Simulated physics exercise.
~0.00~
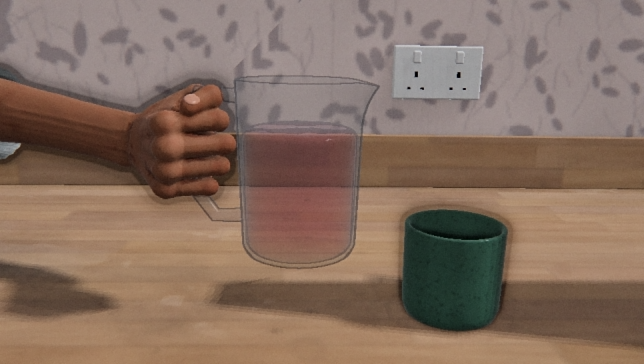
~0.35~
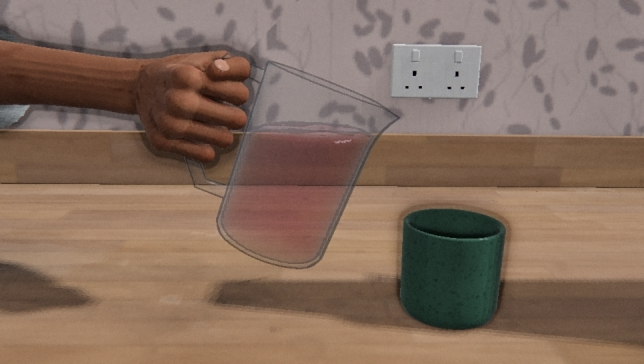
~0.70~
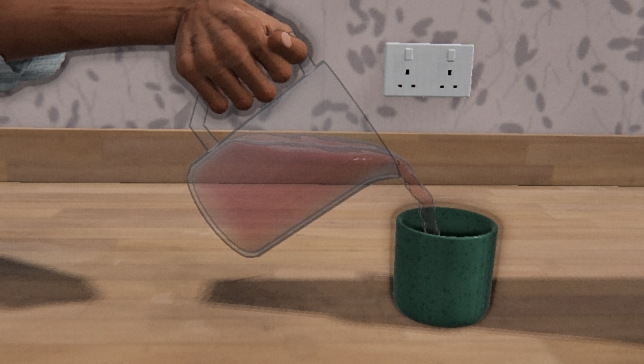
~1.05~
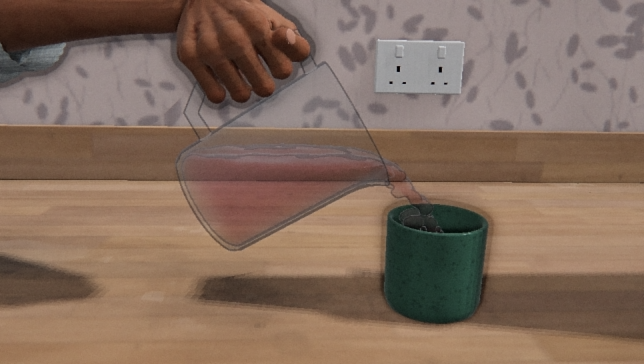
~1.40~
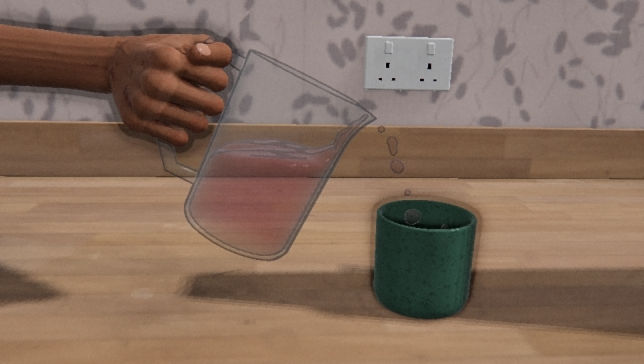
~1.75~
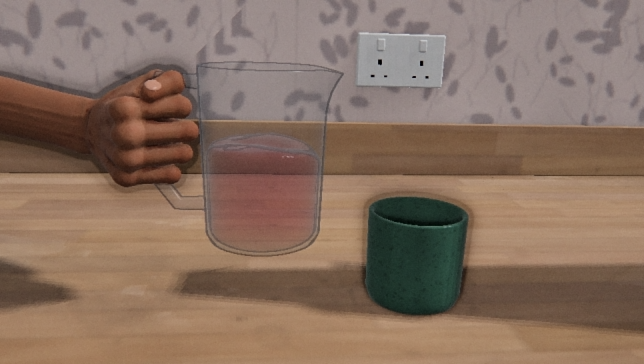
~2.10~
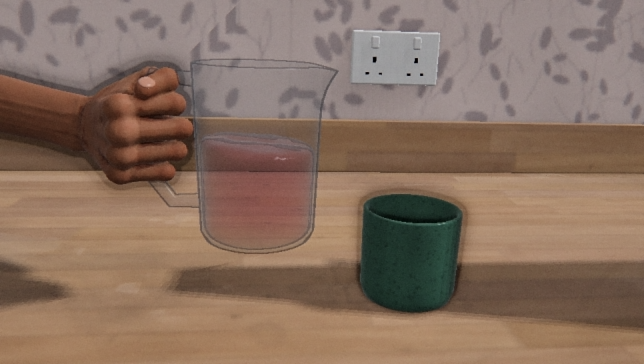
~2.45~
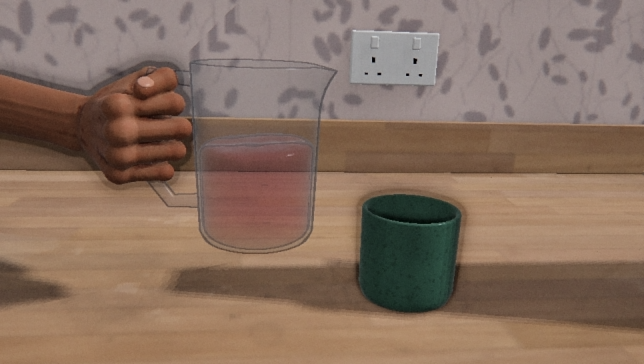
A hand held a clear jug of pinkish liquid beside a green mug on a wooden worktop, tipped it to the right and poured some into the mug, then set the jug upright again, still holding it, with its level lower.
